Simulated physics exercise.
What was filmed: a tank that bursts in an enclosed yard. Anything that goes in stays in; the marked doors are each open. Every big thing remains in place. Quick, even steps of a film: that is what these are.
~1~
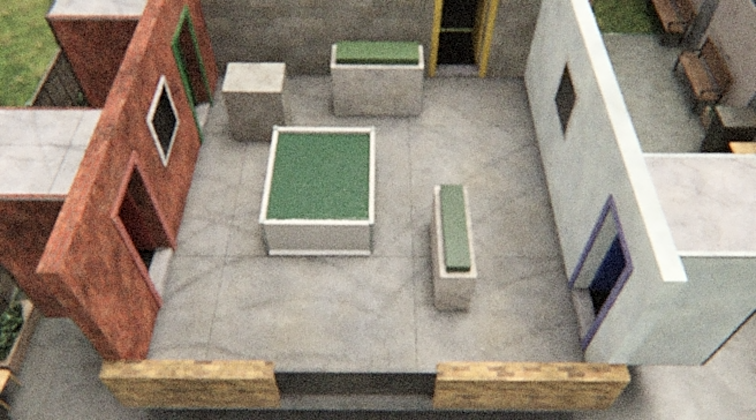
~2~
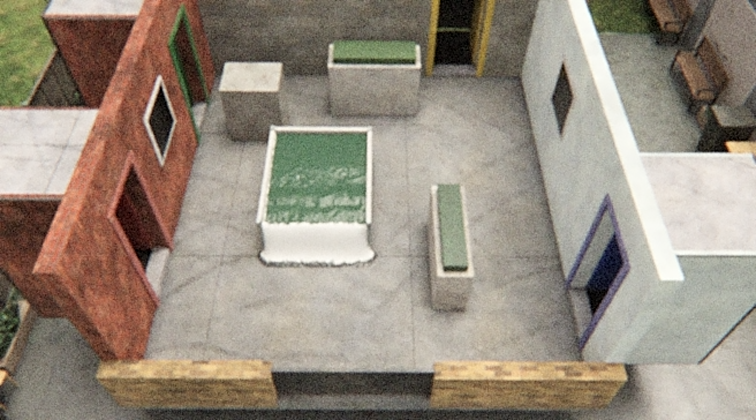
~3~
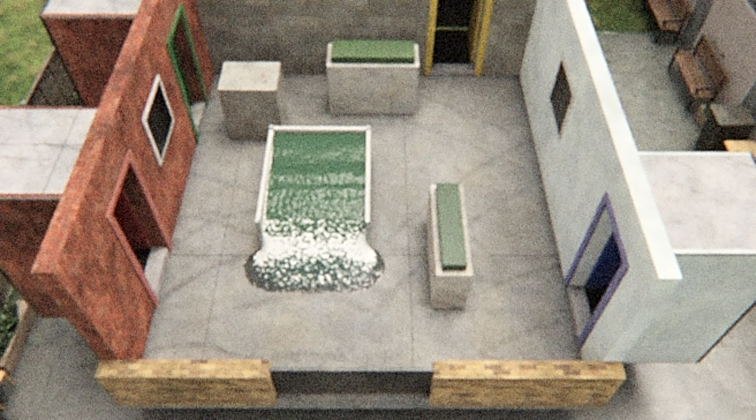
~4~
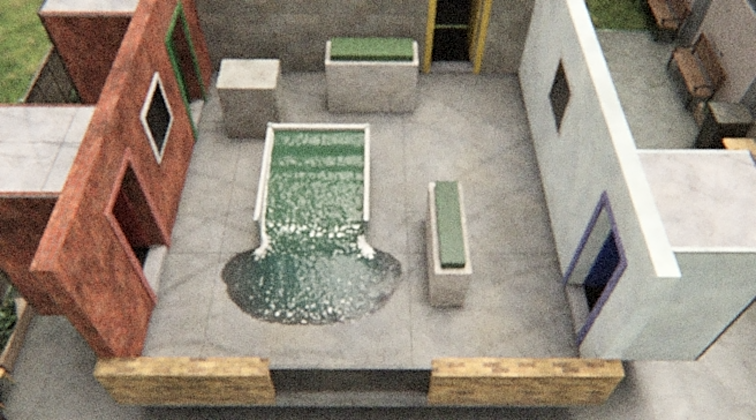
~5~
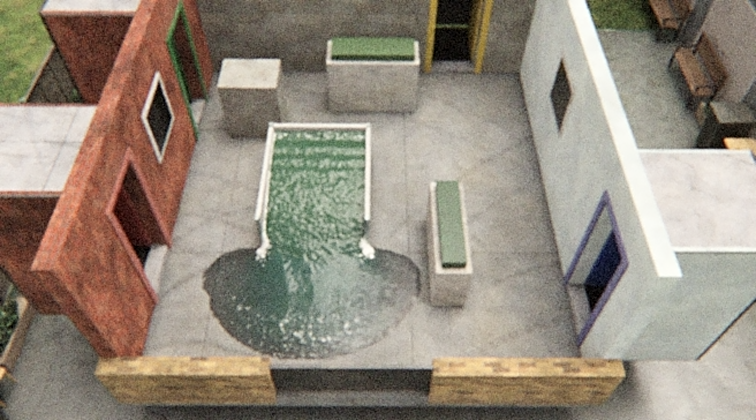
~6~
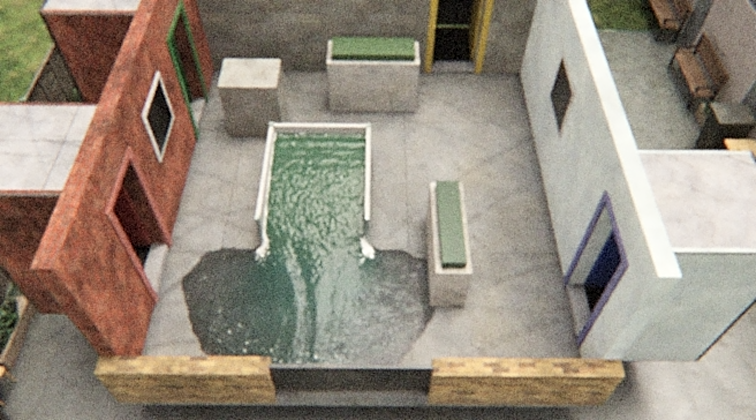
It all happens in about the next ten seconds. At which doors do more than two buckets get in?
The blue door will pass more than two buckets, the green door will pass two buckets at most, the red door will pass two buckets at most, the yellow door will pass two buckets at most.
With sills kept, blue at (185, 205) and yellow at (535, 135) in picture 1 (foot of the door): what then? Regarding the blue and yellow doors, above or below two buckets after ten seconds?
Taking them in turn, the blue door remains below the limit and the yellow door remains below the limit.
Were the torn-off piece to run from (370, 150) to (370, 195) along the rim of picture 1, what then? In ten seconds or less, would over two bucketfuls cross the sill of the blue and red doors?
Lab note: Blue door below the mark, red door below the mark.
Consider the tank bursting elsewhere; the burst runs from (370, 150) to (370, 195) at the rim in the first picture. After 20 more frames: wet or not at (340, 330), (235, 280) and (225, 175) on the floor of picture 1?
Taken in turn they're swamped, unwetted and unwetted.
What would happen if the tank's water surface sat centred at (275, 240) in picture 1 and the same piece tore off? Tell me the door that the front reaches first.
I'd go with the red one.
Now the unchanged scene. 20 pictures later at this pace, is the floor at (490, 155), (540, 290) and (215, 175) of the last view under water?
Result, in the order given: Not wetted / wetted / wetted.
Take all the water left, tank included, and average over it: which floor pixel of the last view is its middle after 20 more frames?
My pick is pixel (324, 289).
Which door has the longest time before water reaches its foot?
That is the yellow one.
A moment on, water covers 25 % of the floor; the blue door not reached, the green door not reached, the red door wet at the sill, nothing in, the yellow door not reached.
Next, water covers 30 % of the floor; the blue door not reached, the green door not reached, the red door wet at the sill, nothing in, the yellow door not reached.
Then, water covers 50 % of the floor; the blue door over two buckets in, the green door not reached, the red door wet at the sill, nothing in, the yellow door not reached.
Later, water covers 95 % of the floor; the blue door over two buckets in, the green door under two buckets in, the red door wet at the sill, nothing in, the yellow door wet at the sill, nothing in.
In the end, water covers 100 % of the floor; the blue door over two buckets in, the green door under two buckets in, the red door wet at the sill, nothing in, the yellow door under two buckets in.
